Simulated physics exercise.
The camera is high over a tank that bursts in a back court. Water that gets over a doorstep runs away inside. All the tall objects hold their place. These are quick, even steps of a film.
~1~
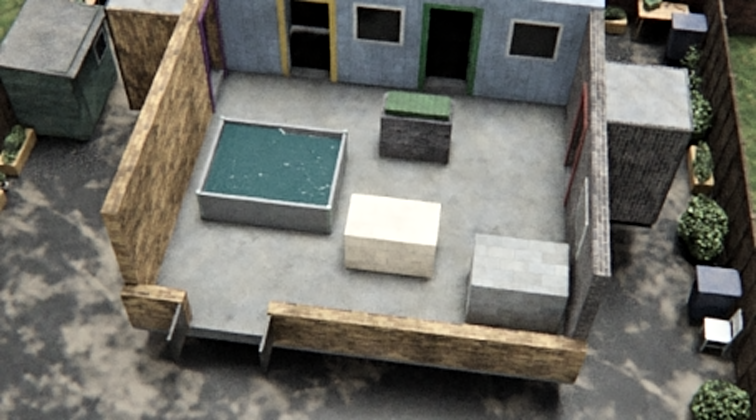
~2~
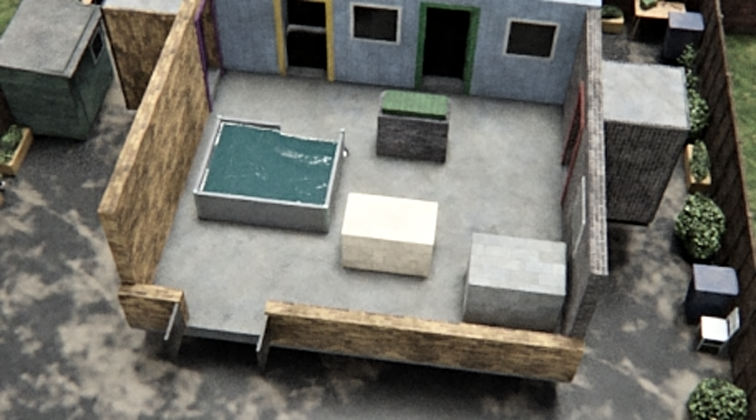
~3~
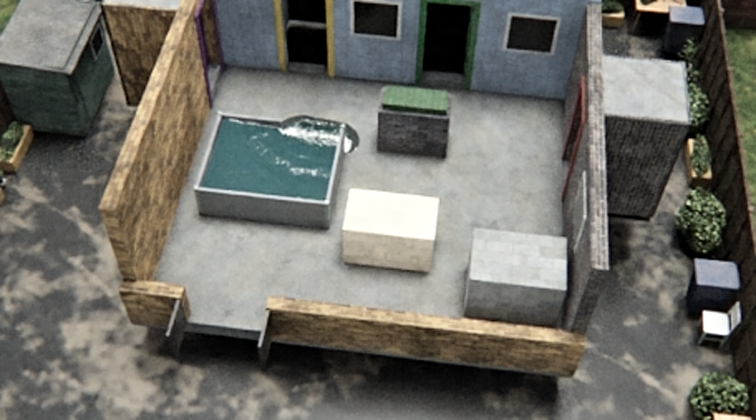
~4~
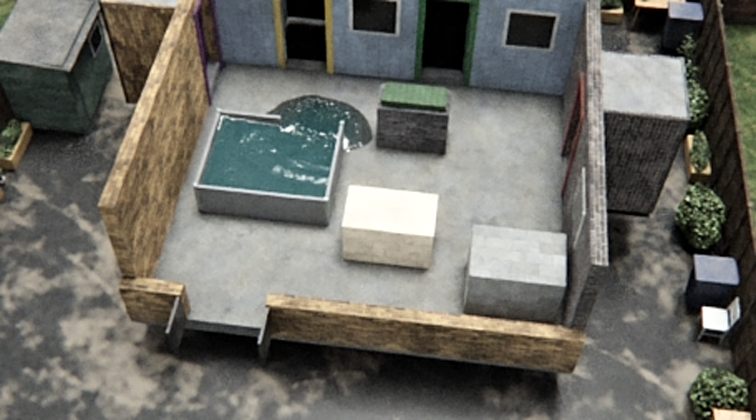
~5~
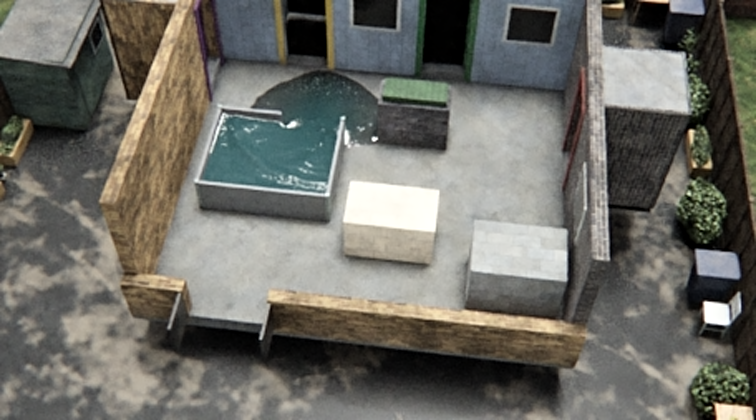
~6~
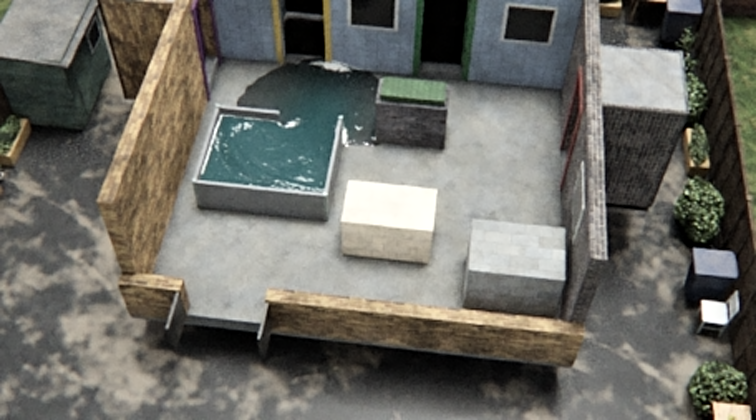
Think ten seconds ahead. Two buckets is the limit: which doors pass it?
One by one: The purple door admits no more than that; the green door admits no more than that; the yellow door lets in a lot; the red door lets in a lot.
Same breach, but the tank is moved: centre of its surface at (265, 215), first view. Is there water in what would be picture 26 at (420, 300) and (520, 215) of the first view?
In that order: Free of water, flooded.
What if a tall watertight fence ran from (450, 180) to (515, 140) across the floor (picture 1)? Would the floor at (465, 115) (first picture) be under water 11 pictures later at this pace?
Answer: Wet.
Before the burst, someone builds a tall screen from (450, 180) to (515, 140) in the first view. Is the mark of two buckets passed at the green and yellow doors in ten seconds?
My reading: The green door takes less; the yellow door floods.
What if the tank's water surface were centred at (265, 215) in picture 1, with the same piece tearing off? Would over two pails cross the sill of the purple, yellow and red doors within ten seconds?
In short: Purple door takes less, yellow door passes that mark, red door goes over.
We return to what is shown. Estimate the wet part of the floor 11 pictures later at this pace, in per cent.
Roughly 25 per cent.
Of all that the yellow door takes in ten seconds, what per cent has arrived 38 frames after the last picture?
Near 90 in a hundred.
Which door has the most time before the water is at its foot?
The red-painted one.
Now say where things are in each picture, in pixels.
In the first frame, still water in the water tank at (274, 164).
In the second frame, water pours out on the water tank's far side and has run to a hidden place.
In the third frame, water pours out on the water tank's far side and has run to (292, 120).
In the fourth frame, water pours out on the water tank's far side and has run to (305, 98).
In the fifth frame, the front is at (317, 74), out from the gap on the water tank's far side.
In the sixth frame, the front is at (320, 60), out from the gap on the water tank's far side.
A moment on, water covers 20 % of the floor; the purple door wet at the sill, nothing in, the green door wet at the sill, nothing in, the yellow door over two buckets in, the red door not reached.
Next, water covers 25 % of the floor; the purple door wet at the sill, nothing in, the green door wet at the sill, nothing in, the yellow door far over two buckets in, the red door not reached.
Then, water covers 40 % of the floor; the purple door wet at the sill, nothing in, the green door wet at the sill, nothing in, the yellow door far over two buckets in, the red door under two buckets in.
Later, water covers 60 % of the floor; the purple door wet at the sill, nothing in, the green door wet at the sill, nothing in, the yellow door far over two buckets in, the red door over two buckets in.
In the end, water covers 85 % of the floor; the purple door wet at the sill, nothing in, the green door wet at the sill, nothing in, the yellow door far over two buckets in, the red door over two buckets in.
